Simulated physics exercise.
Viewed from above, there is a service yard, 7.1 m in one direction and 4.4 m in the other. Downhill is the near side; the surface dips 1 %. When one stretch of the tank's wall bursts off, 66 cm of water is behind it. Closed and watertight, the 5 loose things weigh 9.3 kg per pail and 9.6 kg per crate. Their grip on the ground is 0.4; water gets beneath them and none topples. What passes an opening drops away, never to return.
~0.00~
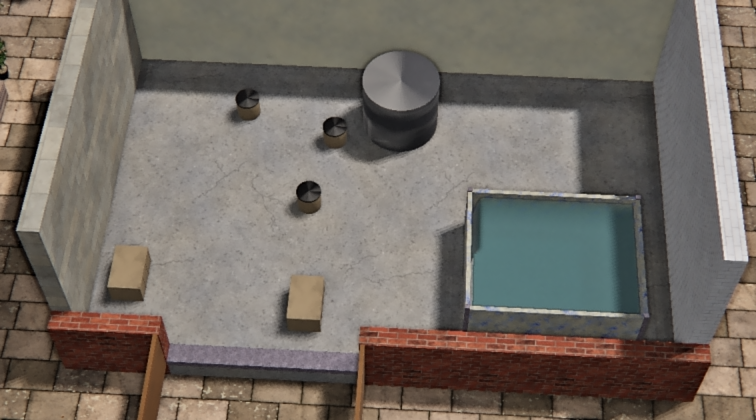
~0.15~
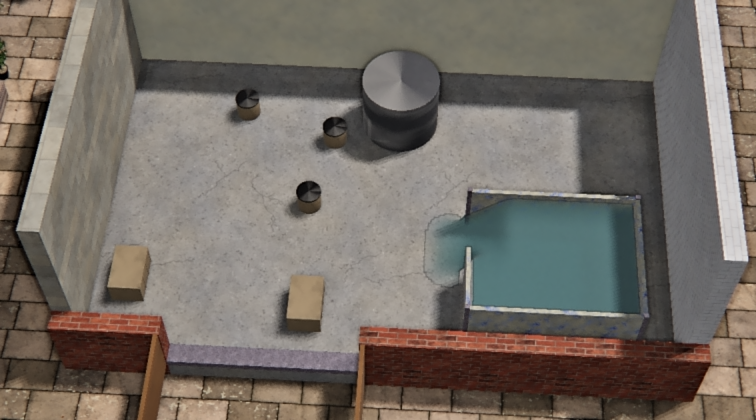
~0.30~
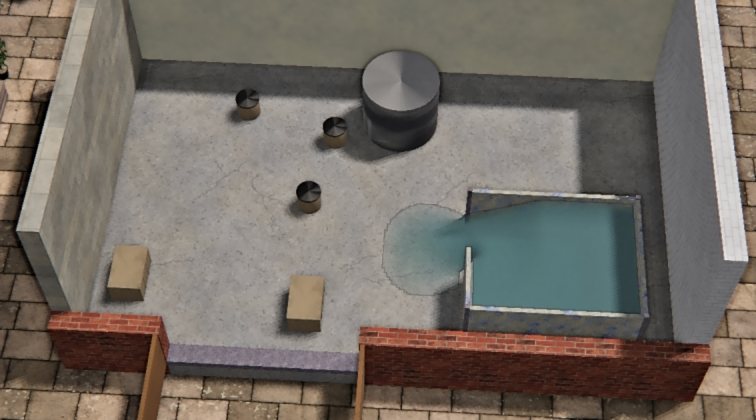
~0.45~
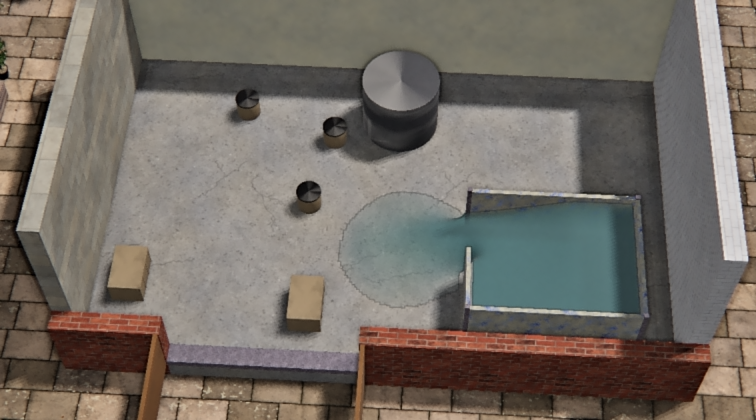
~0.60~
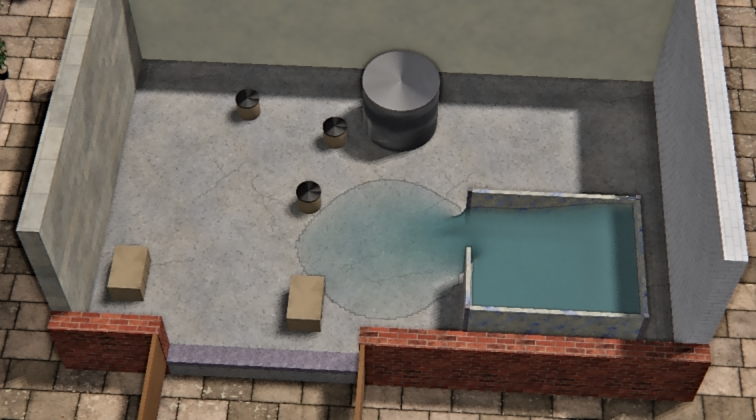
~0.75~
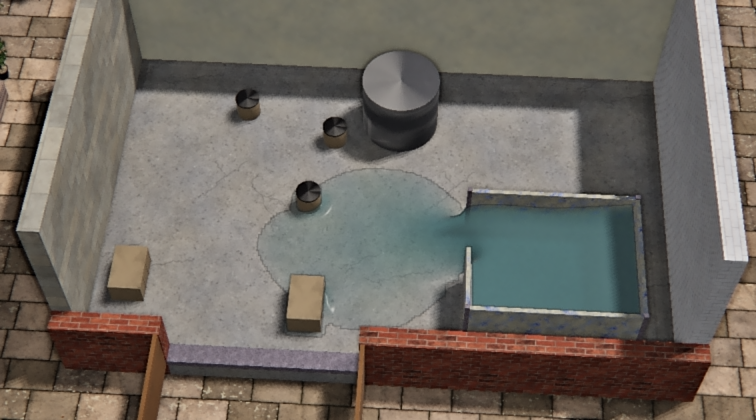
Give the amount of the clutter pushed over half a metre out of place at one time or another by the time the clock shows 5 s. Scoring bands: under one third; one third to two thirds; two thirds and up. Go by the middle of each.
A clear majority gets shifted, two thirds or beyond.
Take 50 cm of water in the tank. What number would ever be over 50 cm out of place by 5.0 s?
I count 2 of them in that case.
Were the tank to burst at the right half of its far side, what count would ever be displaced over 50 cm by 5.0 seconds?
So the tally would be 1.
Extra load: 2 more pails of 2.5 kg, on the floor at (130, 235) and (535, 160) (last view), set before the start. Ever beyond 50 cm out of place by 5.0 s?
Result in order: Not exceeded; not exceeded.
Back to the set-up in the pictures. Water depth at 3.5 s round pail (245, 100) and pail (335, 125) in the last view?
I'd estimate 11 cm for the first and 5 cm for the second.
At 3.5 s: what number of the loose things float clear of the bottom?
That would be 2 of them.
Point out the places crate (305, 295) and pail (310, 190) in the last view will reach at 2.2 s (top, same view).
First near (182, 343), second near (180, 158).
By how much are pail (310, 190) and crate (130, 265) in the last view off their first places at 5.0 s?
The first is off by 250 cm, the second by 20 cm.
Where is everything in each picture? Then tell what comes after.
The first picture shows a pail at (309, 191) rests on the ground; a crate at (305, 297) rests on the ground; water covers 3.2 m2; 0 of 5 have shifted.
The second picture shows a pail at (309, 191), on the bottom; a crate at (305, 297) rests on the ground; 3.6 m2 under water; 0 of 5 have shifted.
The third picture shows a pail at (309, 191) rests on the ground; a crate at (305, 297) rests on the ground; water covers 4.3 m2; 0 of 5 have shifted.
The fourth picture shows a pail at (309, 191) rests on the ground; a crate at (305, 297), on the bottom; 5.2 m2 under water; 0 of 5 have shifted.
The fifth picture shows a pail at (309, 191) rests on the ground; a crate at (305, 297), on the bottom; water covers 6.3 m2; 0 of 5 have shifted.
The sixth picture shows a pail at (308, 191), on the bottom; a crate at (305, 297), on the bottom; 7.5 m2 under water; 0 of 5 have shifted.
After 1.1 s 0 of 5 are over 50 cm from their spots; 0 afloat.
After 2.2 s 3 of 5 are over 50 cm from their spots; 2 afloat.
After 3.5 s 4 of 5 are over 50 cm from their spots; 2 afloat.
After 5.0 s 4 of 5 are over 50 cm from their spots, and 4 have been at some point; 2 afloat.
